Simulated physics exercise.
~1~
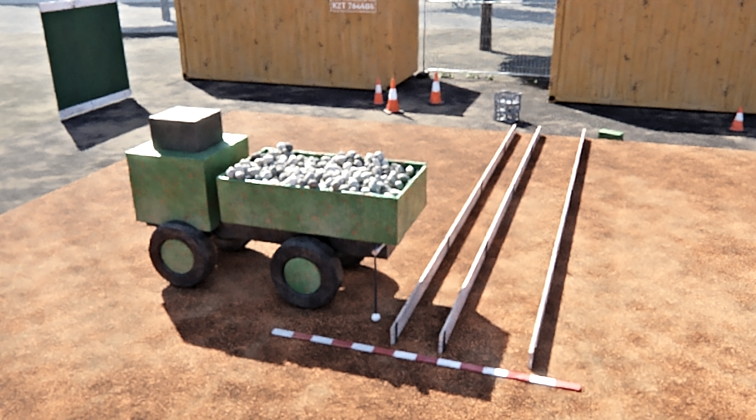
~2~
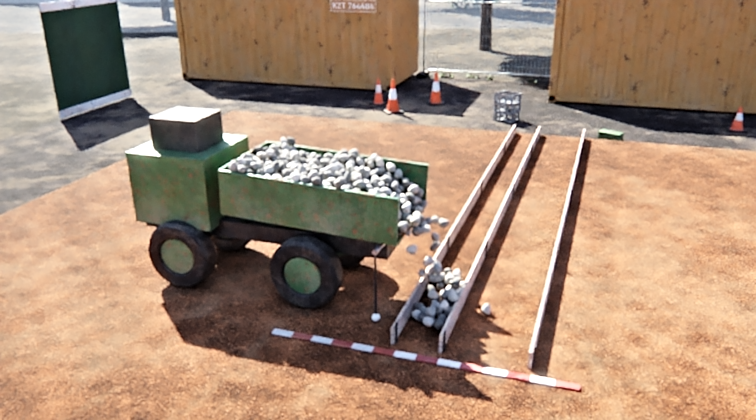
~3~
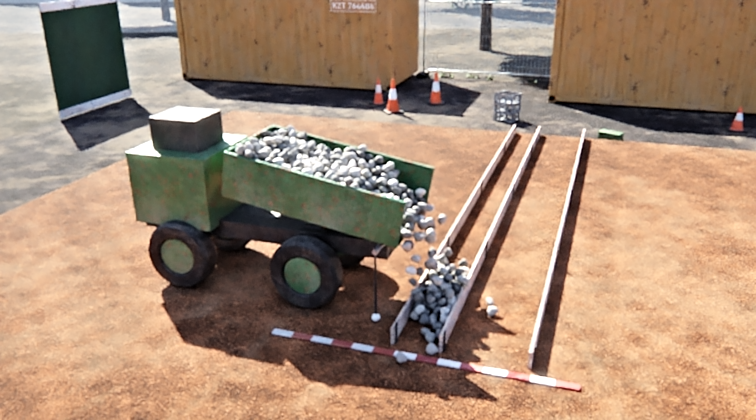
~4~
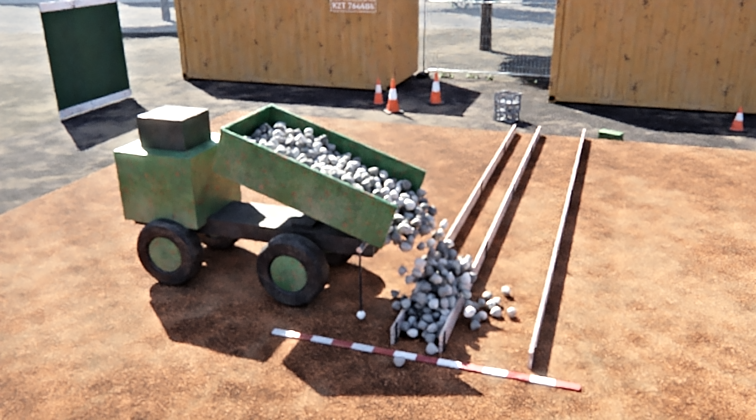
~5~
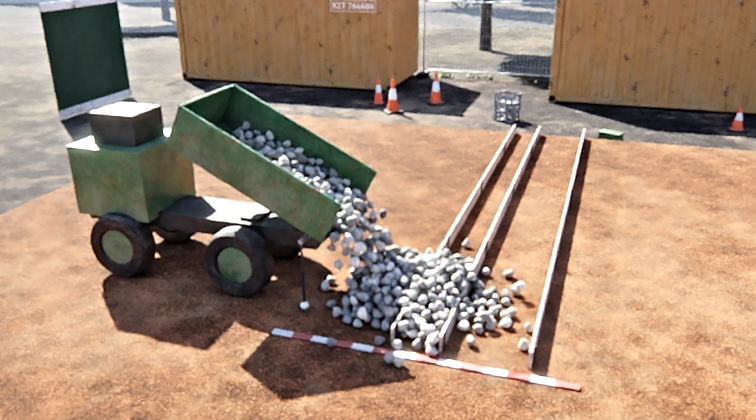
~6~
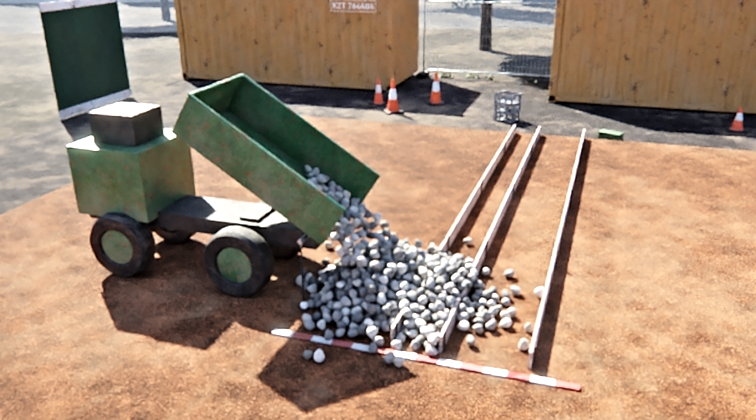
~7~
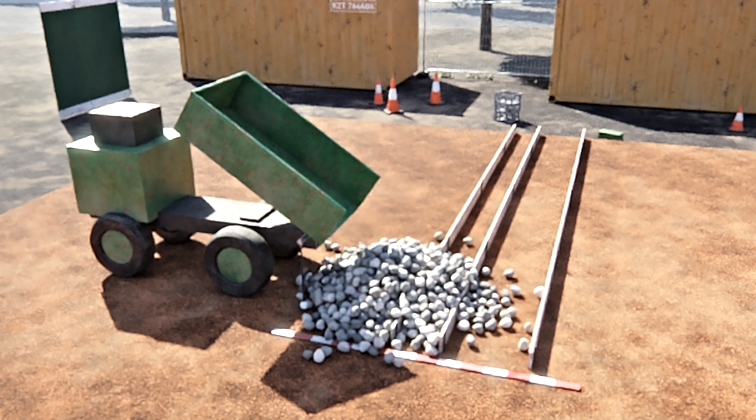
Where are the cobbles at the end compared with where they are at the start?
At the start the cobbles are piled in the green body of the tipper. At the end they lie in a heap on the ground, lower and further to the right, mostly left of the boards with some in the bays.
